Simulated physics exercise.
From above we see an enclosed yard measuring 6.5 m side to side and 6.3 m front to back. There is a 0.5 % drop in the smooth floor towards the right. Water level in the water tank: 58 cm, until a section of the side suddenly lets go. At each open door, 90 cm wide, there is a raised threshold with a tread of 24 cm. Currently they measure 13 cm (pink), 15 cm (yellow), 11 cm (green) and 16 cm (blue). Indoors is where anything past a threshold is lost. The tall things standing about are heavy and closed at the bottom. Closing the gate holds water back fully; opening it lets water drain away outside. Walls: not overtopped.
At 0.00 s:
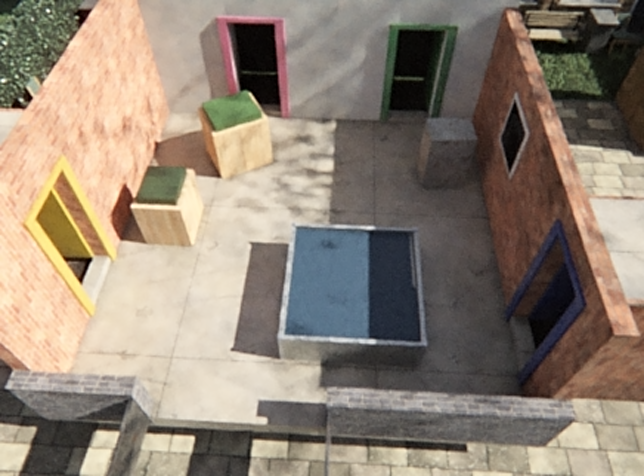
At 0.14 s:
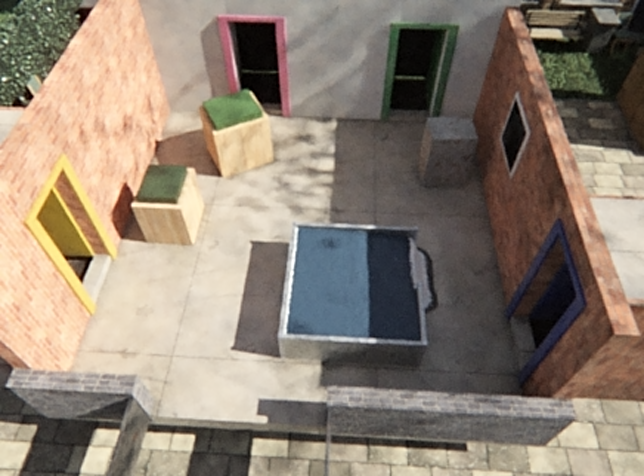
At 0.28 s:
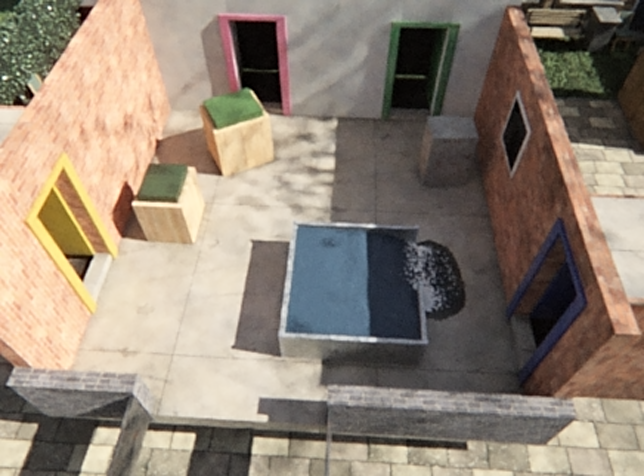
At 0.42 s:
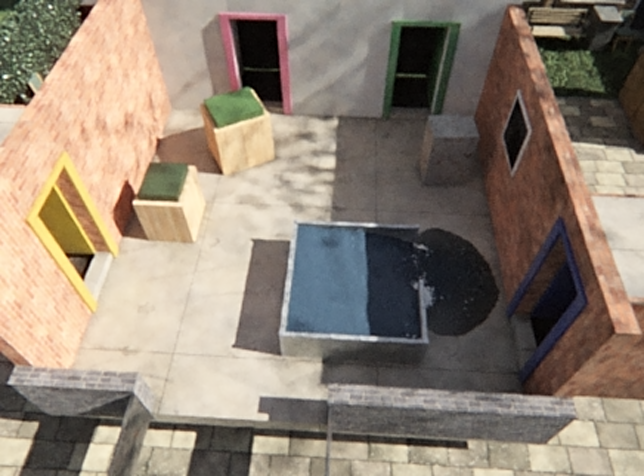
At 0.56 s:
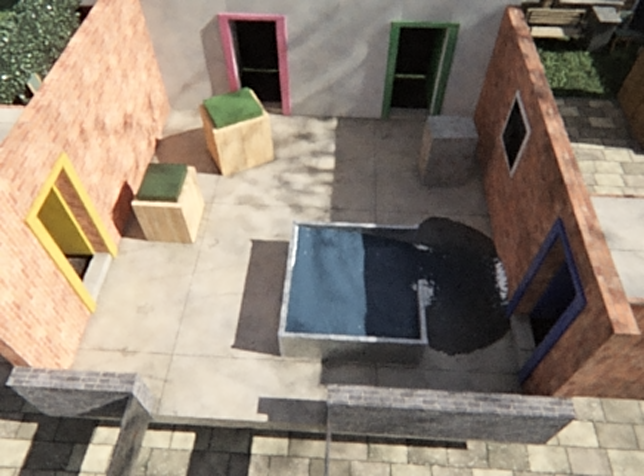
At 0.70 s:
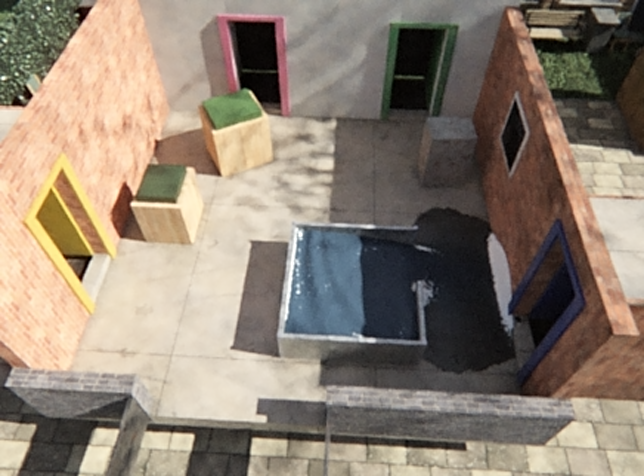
Water pours from the right side of the tank and spreads across the yard floor.
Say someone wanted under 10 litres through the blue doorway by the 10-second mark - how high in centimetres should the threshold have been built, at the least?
They should have built it at least 16 cm high.
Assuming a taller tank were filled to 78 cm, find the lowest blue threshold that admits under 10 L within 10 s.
Minimum height: Approx. 23 cm.
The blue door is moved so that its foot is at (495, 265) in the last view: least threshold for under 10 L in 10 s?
Around 35 cm would do it.
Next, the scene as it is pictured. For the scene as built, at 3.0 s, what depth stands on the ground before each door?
In cm - pink: 0, yellow: 0, green: 9, blue: 14.
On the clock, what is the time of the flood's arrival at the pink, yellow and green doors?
The pink door at 4.0 seconds, the yellow door at 5.5 seconds, the green door at 2.4 seconds.
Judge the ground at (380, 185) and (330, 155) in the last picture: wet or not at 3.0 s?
First soaked, then untouched.
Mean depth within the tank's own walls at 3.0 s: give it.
Average depth: Approx. 27 cm.
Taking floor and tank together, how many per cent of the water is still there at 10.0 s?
Roughly 90 percent of the water remains.
After 1.4 s water covers 15 % of the floor, deepest (40 cm) near (500, 277); 16 cm at the blue door, 1 litre in over its 16 cm threshold.
After 3.0 s water covers 35 % of the floor, deepest (30 cm) near (472, 128); 14 cm at the blue door, 7 litres in over its 16 cm threshold.
After 10.0 s water covers 95 % of the floor, deepest (10 cm) near (491, 286); 6 cm at the blue door, 9 litres in over its 16 cm threshold.
At the blue door as built, the water arrived by 0.7 s and peaked near 17 cm at 2.0 s.
Run again over the same 10 s with other heights there, 14 litres in over 14.5 cm, 2 litres over 20 cm. The limit of 10 litres is kept from about 16 cm up.
